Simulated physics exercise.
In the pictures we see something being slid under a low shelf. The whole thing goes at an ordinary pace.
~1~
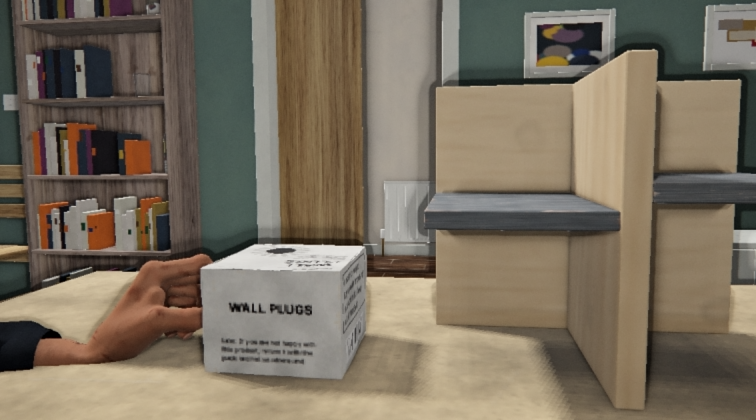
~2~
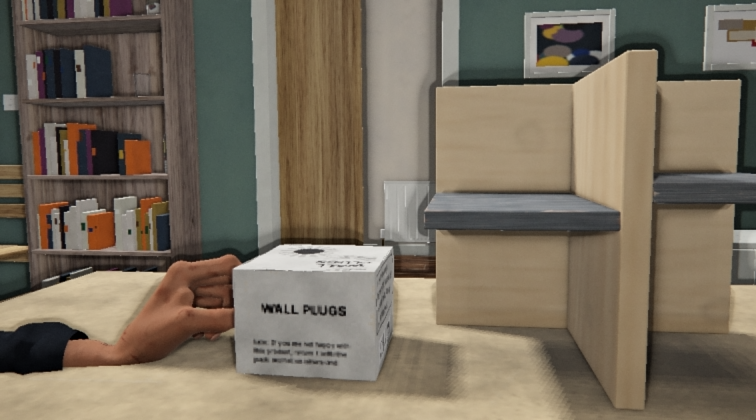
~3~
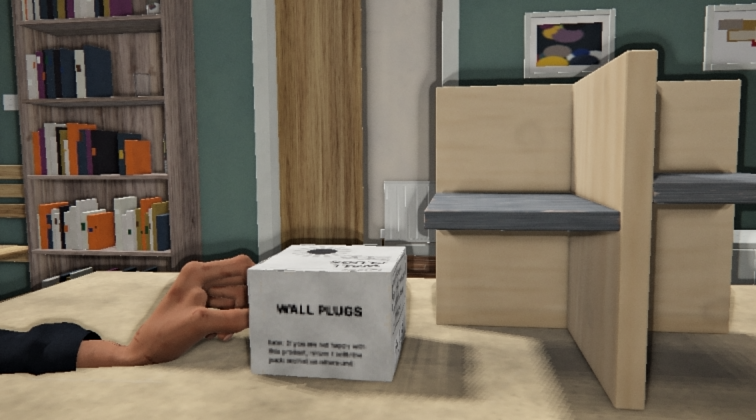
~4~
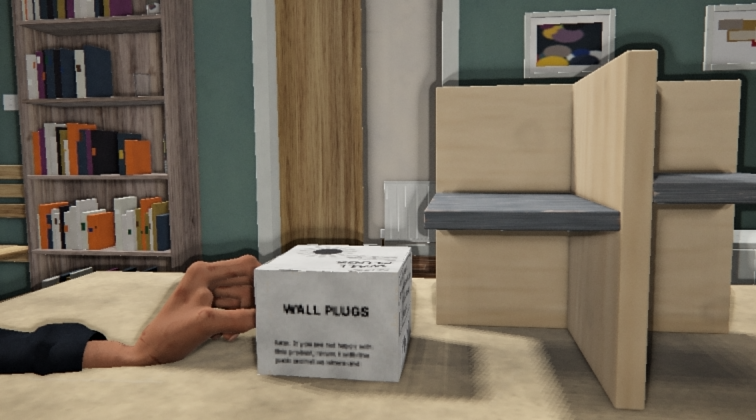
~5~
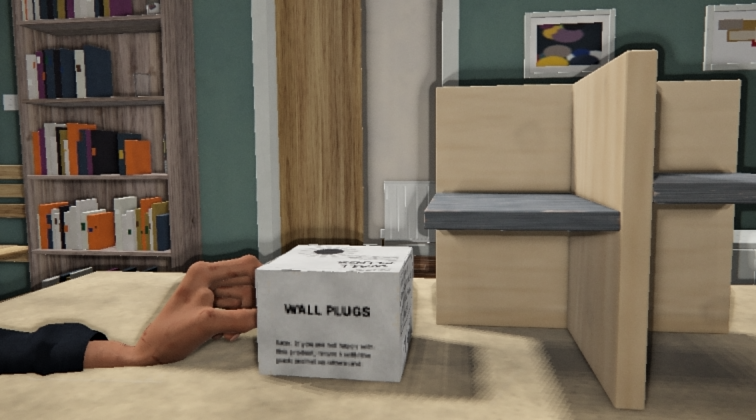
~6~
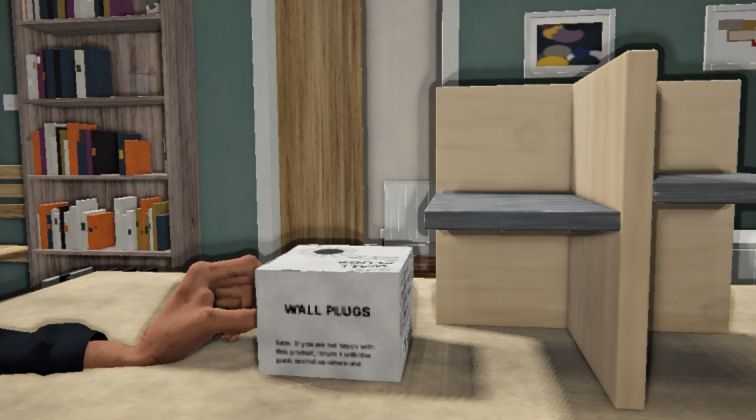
A hand slides a white box of wall plugs right across a surface, gradually slowing.
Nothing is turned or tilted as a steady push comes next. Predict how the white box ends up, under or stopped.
It passes beneath.
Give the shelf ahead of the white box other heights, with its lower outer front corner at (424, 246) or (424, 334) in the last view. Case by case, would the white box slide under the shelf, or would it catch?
One after another: It passes underneath; is blocked.
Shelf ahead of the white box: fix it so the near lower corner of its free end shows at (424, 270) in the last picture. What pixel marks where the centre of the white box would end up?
(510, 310).
Then, 0.44 s later than the last frame, white box sliding up to the opening near (408, 307).
When it is over, the white box slides in, near (507, 310).
